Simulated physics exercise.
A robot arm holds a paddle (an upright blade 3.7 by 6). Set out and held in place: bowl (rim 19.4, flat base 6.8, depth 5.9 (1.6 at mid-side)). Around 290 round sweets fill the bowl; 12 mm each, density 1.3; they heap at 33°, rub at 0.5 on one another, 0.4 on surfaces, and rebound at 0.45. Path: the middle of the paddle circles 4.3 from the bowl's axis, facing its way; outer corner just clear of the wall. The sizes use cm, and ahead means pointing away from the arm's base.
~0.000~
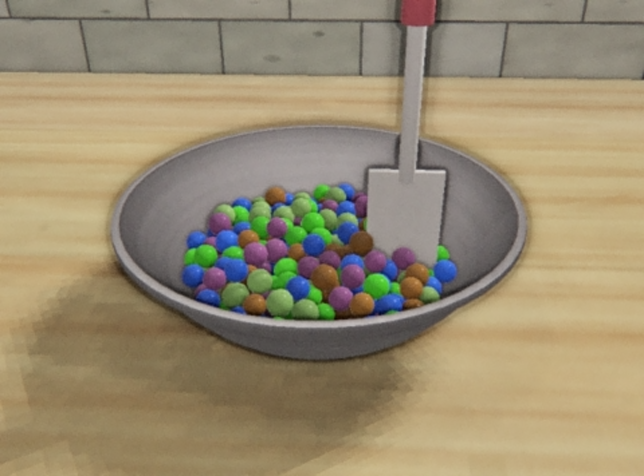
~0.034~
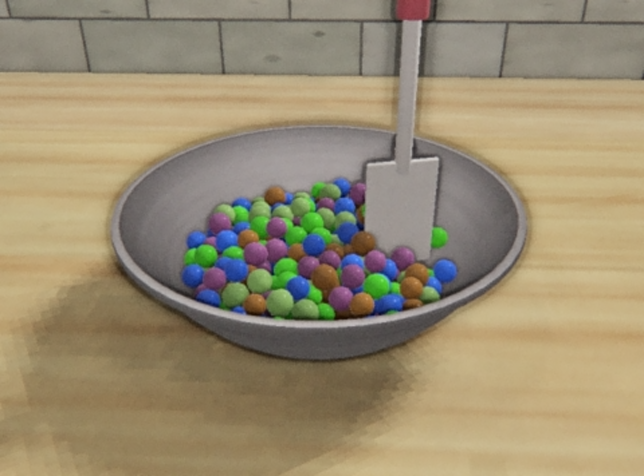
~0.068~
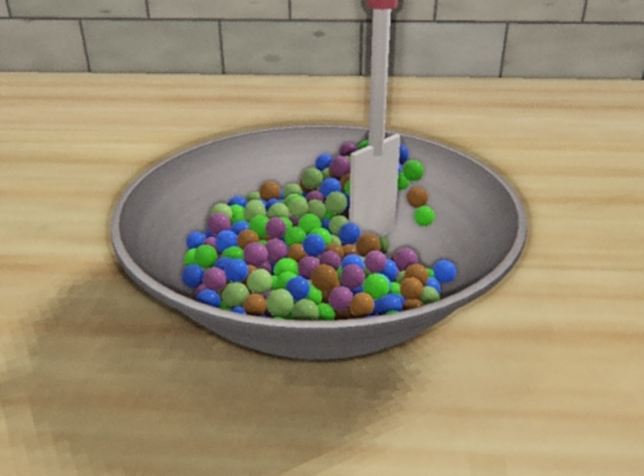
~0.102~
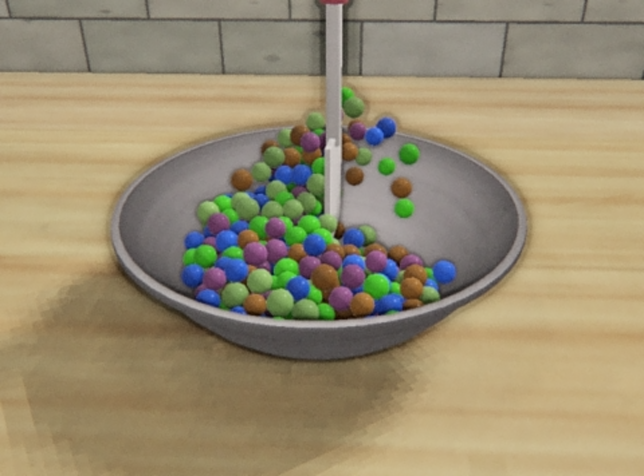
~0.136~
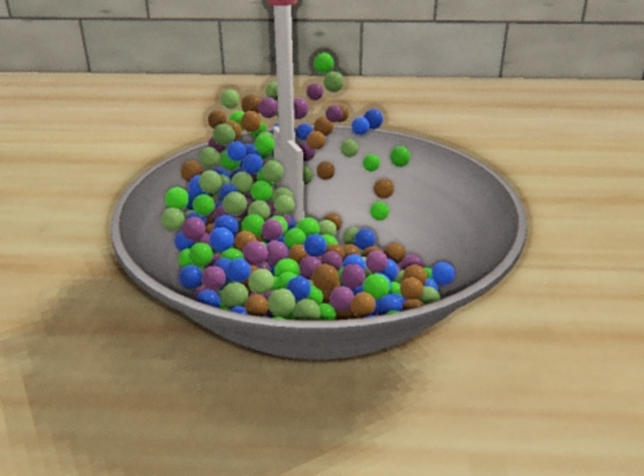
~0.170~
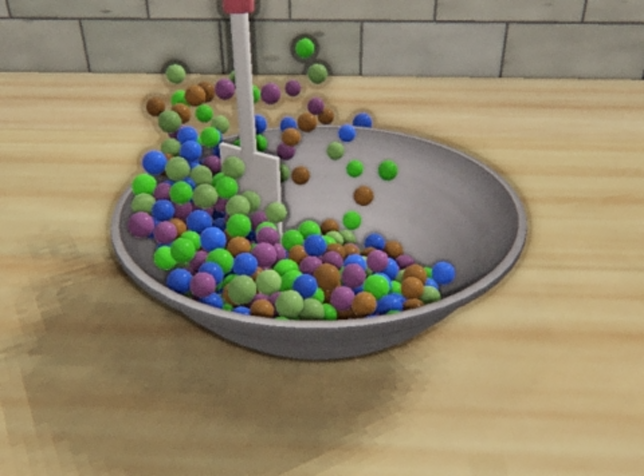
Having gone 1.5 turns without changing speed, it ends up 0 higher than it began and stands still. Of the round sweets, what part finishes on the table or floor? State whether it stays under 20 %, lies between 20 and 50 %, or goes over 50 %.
It lies between 20 and 50 %.
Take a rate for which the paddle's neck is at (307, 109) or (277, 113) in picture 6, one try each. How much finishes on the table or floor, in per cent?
Around 15 and 25 percent, in that order.
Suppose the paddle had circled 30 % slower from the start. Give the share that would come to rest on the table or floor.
In that case it comes to around 20 percent.
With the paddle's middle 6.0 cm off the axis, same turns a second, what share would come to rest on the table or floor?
In that case some 25 %.
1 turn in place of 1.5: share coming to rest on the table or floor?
I'd expect some 35 per cent.
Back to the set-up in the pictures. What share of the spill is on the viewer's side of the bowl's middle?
I'd estimate some 50 per cent.
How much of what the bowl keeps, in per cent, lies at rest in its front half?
Some 60 per cent.
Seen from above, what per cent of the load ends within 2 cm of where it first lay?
Some 5 per cent.
By 0.32 s, 299° round, highest piece 10 above the table; 229 in the bowl, 28 on the table or floor, 35 in flight or on the tool.
By 0.46 s, 86° round, highest piece 8 above the table; 190 in the bowl, 77 on the table or floor, 25 in flight or on the tool.
By 0.74 s, 180° round, highest piece 5 above the table; 179 in the bowl, 113 on the table or floor.
By 1.44 s, 180° round, highest piece 5 above the table; 179 in the bowl, 113 on the table or floor.
Final count, 179 in the bowl, 113 on the table or floor. That is 39 % on the table or floor.
